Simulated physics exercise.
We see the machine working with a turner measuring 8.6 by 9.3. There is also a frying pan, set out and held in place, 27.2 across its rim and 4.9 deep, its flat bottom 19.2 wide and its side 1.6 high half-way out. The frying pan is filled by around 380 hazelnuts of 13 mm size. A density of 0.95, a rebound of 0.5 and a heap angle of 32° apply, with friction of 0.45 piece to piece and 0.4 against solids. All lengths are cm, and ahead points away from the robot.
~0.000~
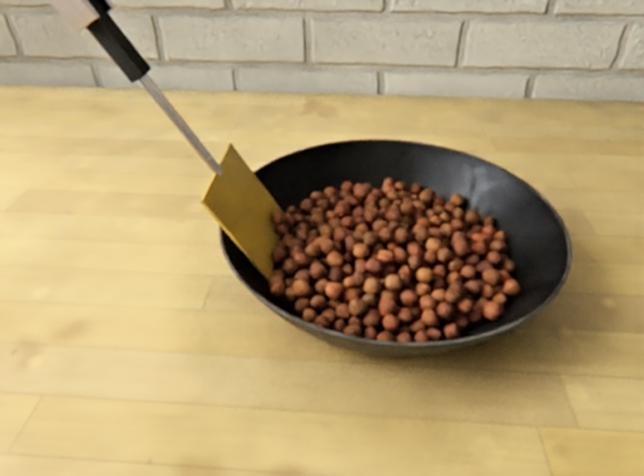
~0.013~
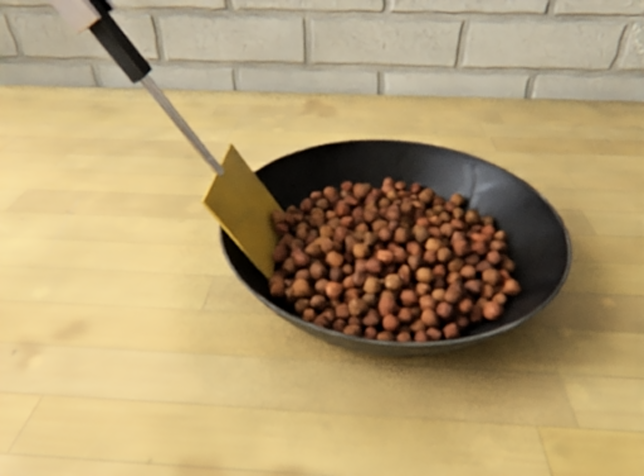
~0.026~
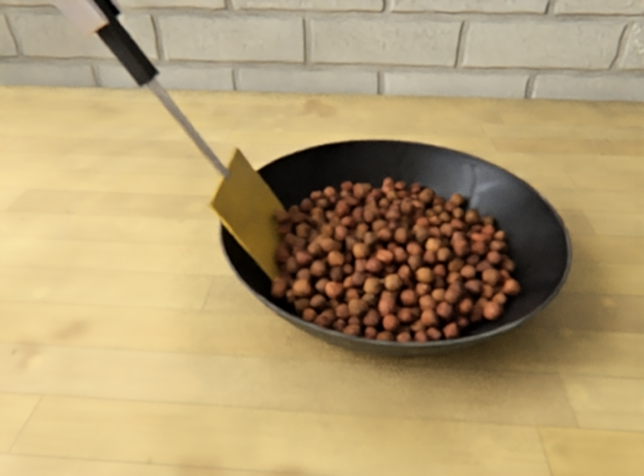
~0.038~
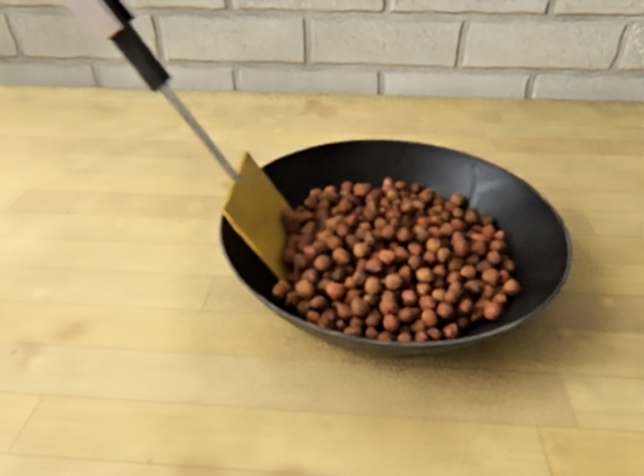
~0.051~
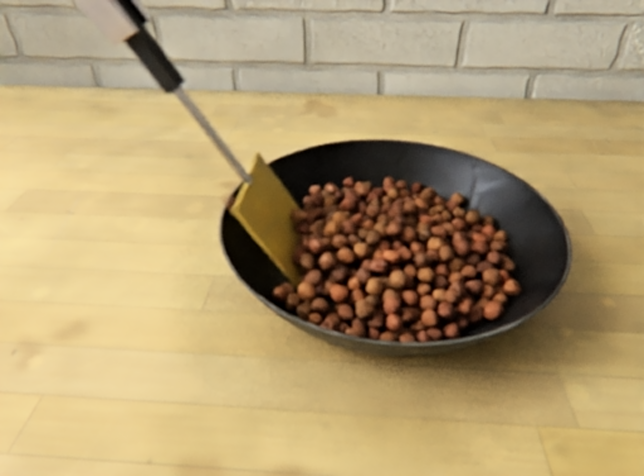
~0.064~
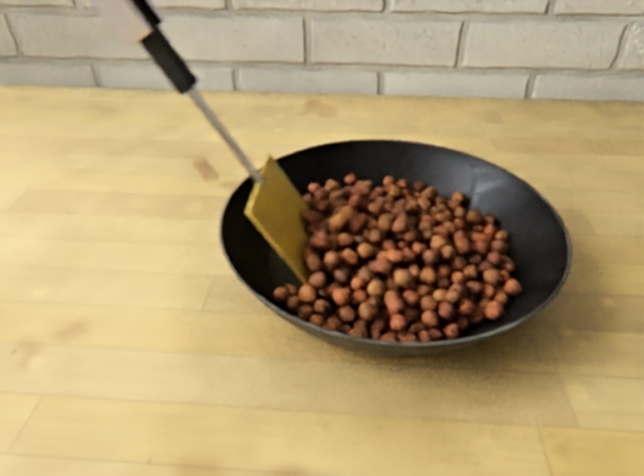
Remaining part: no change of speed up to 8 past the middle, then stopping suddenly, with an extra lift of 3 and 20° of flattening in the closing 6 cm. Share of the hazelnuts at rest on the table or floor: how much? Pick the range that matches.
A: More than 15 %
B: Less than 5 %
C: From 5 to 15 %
Option C: From 5 to 15 %.
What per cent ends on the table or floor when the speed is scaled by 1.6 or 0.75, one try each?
Some 20 and 5 per cent.
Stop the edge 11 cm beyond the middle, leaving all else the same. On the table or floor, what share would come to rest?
Changed stop: Approx. 35 %.
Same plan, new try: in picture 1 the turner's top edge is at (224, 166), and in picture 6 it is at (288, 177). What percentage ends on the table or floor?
20 per cent.
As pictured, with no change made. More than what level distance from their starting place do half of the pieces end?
Some 3 cm.
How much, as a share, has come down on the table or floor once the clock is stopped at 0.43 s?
It is near 8 percent.
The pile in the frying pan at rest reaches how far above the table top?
It reaches around 6.0 cm.
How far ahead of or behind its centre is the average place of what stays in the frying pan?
Some 4.5 cm ahead.
After 0.13 s, sloping 59°, highest piece 24 above the table; 378 in the frying pan, 1 on the blade or in flight.
After 0.20 s, sloping 52°, highest piece 34 above the table; 378 in the frying pan, 1 on the blade or in flight.
After 0.43 s, sloping 39°, highest piece 34 above the table; 342 in the frying pan, 29 on the table or floor, 8 on the blade or in flight.
After 1.48 s, sloping 39°, highest piece 6 above the table; 341 in the frying pan, 38 on the table or floor.
At rest, 341 in the frying pan, 38 on the table or floor. That is 10 % on the table or floor.
